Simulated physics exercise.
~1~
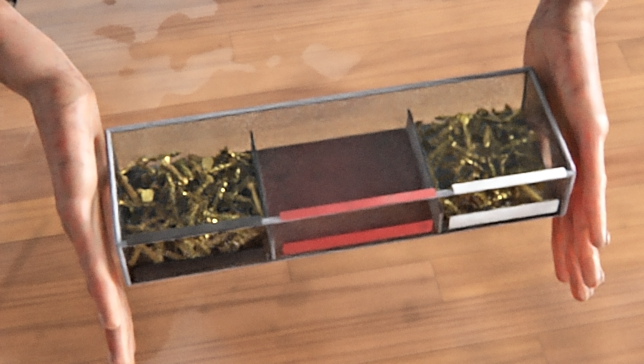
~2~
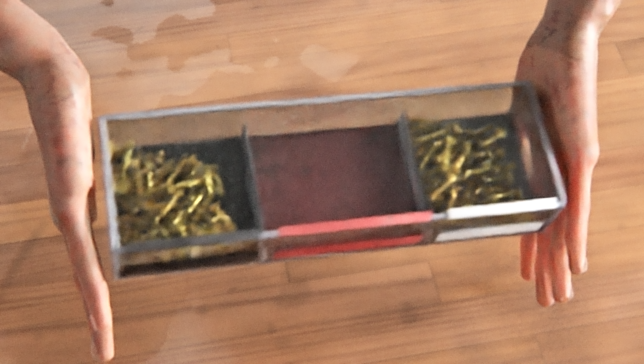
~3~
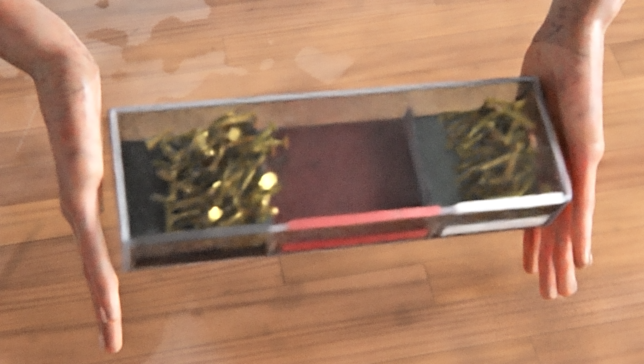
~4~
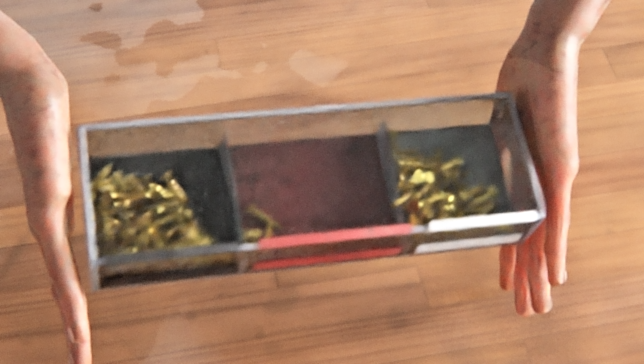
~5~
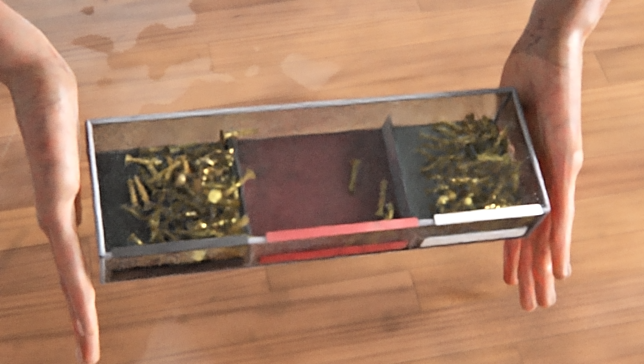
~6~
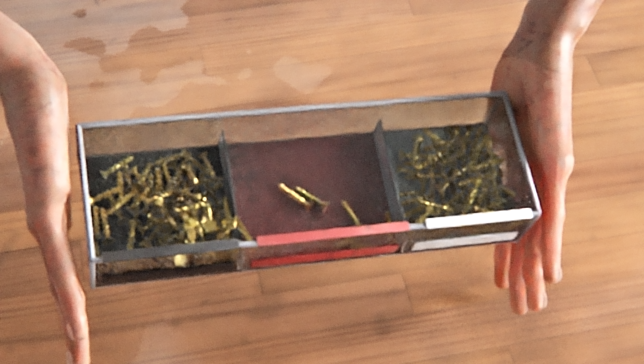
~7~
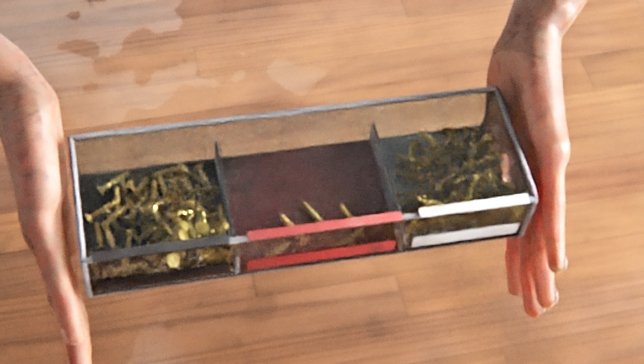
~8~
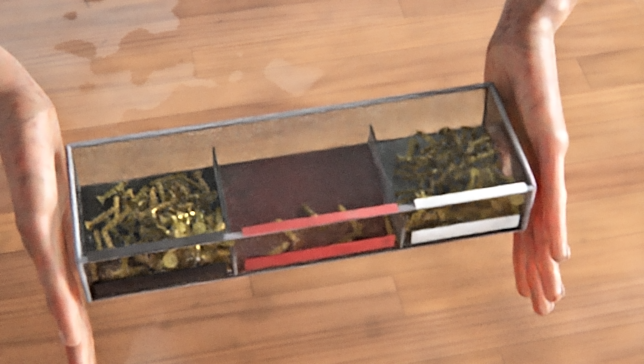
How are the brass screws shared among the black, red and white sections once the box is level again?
Most of the screws lie in the black section on the left and the white section on the right. Only a few end up in the red section in the middle.
A box shakes and tilts between two hands, then levels with few screws in its middle.
